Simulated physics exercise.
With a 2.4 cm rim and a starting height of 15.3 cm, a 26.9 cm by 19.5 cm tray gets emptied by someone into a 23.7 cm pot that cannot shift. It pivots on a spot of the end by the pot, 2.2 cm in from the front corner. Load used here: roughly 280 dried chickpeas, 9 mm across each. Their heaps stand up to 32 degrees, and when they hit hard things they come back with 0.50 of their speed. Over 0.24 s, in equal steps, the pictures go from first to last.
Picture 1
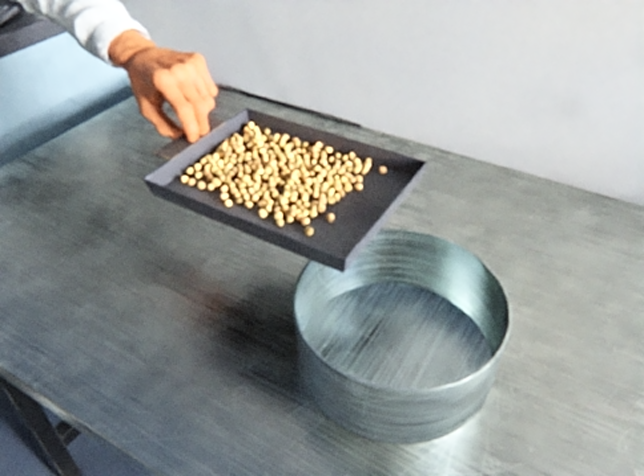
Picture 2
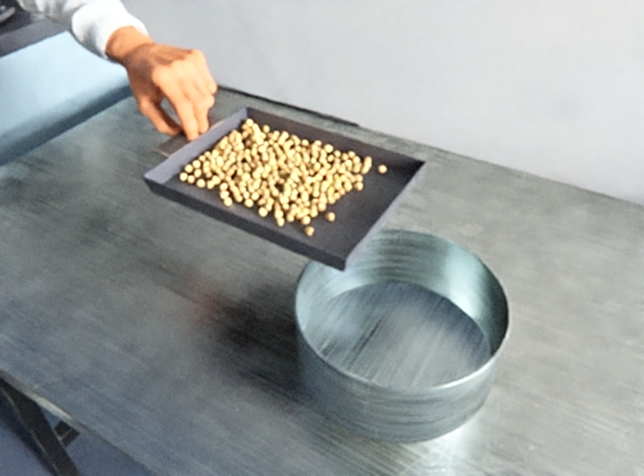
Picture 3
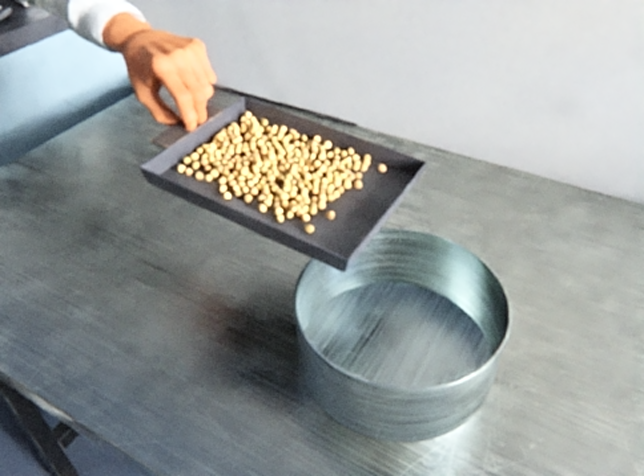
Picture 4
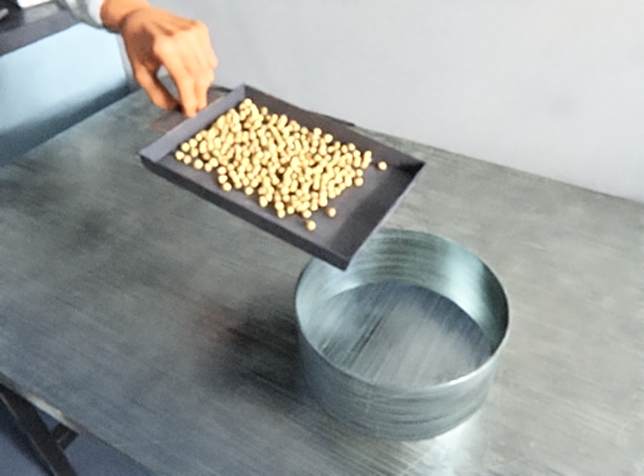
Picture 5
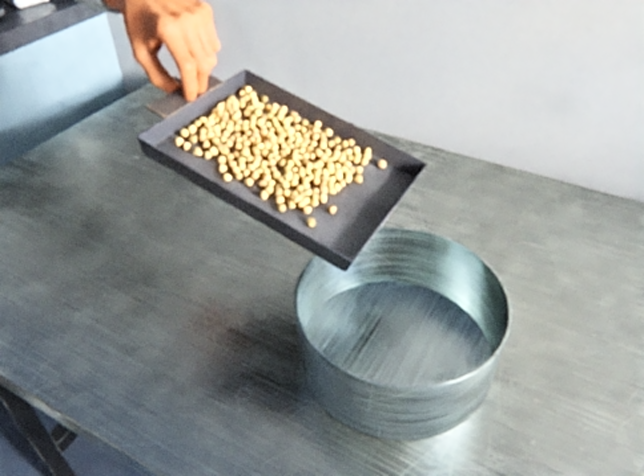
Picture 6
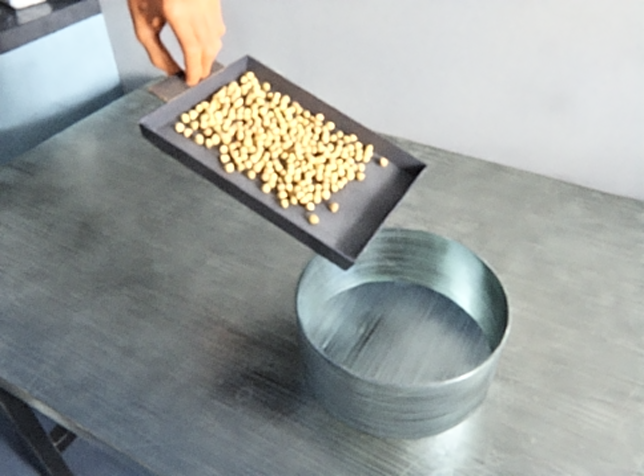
On a dark, brushed-looking table, a hand held a shallow black tray of tan chickpeas beside a round metal pot, then slowly raised the tray's left end, tilting it down toward the pot.
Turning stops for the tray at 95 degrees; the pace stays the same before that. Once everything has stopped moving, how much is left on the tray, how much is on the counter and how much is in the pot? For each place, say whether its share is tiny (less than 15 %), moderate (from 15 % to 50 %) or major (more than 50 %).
At the end, left on the tray: I'd expect little or nothing. Counter: I'd expect a modest amount. Pot: I'd expect the greater amount.
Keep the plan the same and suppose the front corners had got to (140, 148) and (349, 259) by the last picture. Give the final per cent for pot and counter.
In the pot: 95 per cent; on the counter: 0 per cent.
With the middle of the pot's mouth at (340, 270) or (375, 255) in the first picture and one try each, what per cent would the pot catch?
I'd say close to 60 percent for the first spot and 95 percent for the second.
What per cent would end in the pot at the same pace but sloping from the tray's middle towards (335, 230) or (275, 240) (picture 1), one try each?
First try: Around 100 percent; second try: Around 60 percent.
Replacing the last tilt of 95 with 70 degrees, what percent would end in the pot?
That would give about 30 per cent.
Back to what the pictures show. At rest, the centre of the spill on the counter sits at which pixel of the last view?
At rest, its centre lies at about (455, 270).
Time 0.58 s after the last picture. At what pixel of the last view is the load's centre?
(398, 210) or thereabouts.
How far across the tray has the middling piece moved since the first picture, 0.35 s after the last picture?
By then it sits near 11 cm from where it began.
Then, 0.35 s after the last picture, tilt 56 degrees; the tray holds 100 %, the pot 0 %.
Then, 0.58 s after the last picture, tilt 81 degrees; the tray holds 70 %, the pot 20 %.
Then, 0.92 s after the last picture, tilt 95 degrees; the tray holds 35 %, the pot 45 %.
In the end, tray 0 %, counter 20 %, pot 80 %.
